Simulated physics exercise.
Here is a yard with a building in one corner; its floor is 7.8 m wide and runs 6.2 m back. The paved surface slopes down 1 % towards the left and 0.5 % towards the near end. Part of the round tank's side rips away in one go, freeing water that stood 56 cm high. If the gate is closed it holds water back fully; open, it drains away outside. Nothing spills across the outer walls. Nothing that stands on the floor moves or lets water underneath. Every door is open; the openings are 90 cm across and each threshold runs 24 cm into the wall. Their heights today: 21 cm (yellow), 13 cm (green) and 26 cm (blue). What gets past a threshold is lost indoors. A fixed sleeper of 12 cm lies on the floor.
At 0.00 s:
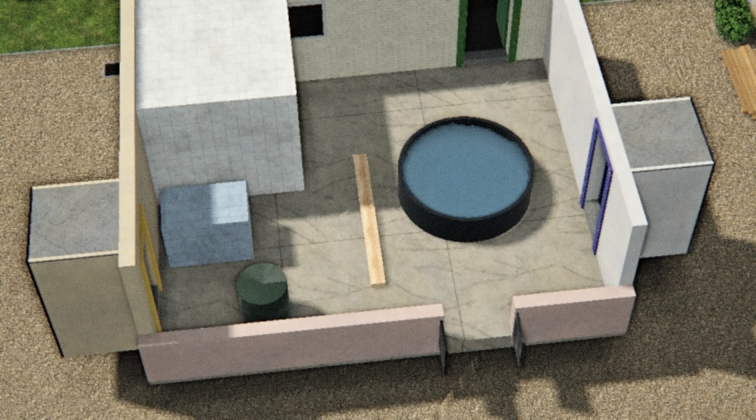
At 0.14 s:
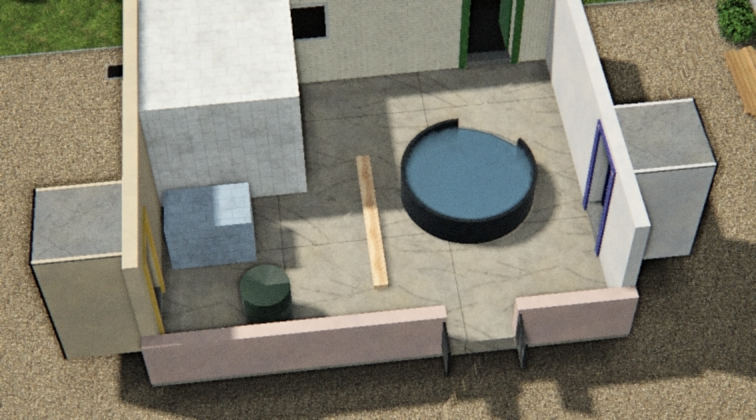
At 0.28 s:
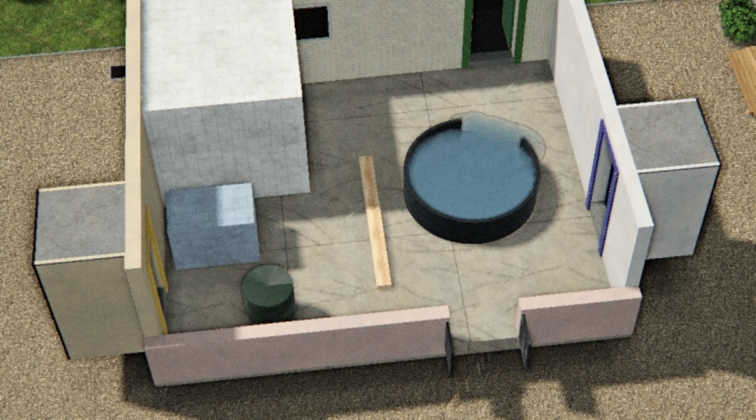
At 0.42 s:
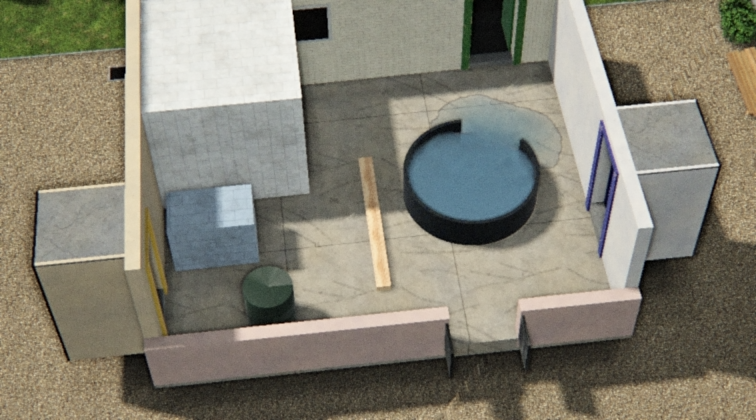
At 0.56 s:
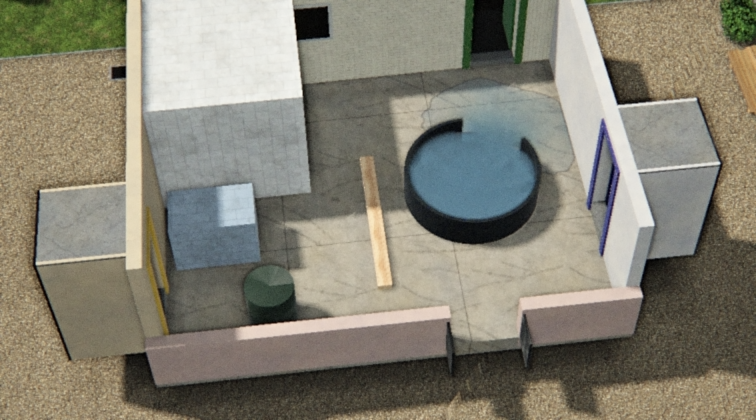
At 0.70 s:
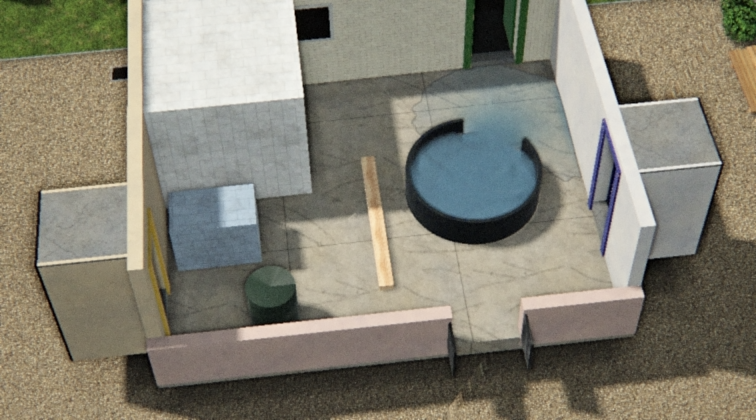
A dark round tank full of blue water stands right of centre in a paved, walled yard, seen from high above, with gravel outside. Around it are a pale block, a blue-grey box, a dark green barrel, a wooden plank, and yellow, blue and green doorways. Part of the tank's far side opens and water spreads thinly across the paving towards the green doorway, while the view shifts very slightly.
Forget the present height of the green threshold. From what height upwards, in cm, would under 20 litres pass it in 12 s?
Some 27 cm above the ground.
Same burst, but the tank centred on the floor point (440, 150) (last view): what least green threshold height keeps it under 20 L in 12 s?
Some 28 cm.
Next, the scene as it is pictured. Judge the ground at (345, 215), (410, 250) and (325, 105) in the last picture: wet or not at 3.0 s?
In that order: Not reached, not reached, flooded.
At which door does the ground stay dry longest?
Last comes the yellow one.
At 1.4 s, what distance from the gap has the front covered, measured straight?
About 2.6 m.
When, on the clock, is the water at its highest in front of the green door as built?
At about 2.0 s.
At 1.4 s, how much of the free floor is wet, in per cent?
Some 20 per cent of it.
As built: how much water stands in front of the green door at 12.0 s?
Roughly 5.0 cm deep.
After 1.4 s water covers 20 % of the floor, deepest (46 cm) near (550, 68); 20 cm at the green door, 9 litres in over its 13 cm threshold.
After 3.0 s water covers 30 % of the floor, deepest (29 cm) near (531, 63); 25 cm at the green door, 143 litres in over its 13 cm threshold.
After 12.0 s water covers 95 % of the floor, deepest (10 cm) near (328, 347); 5 cm at the green door, 211 litres in over its 13 cm threshold.
At the green door as built, the water arrived by 0.7 s and peaked near 31 cm at 2.0 s.
Run again over the same 12 s with other heights there, 49 litres in over 22.5 cm, 7 litres over 30.5 cm. The limit of 20 litres is kept from about 27 cm up.
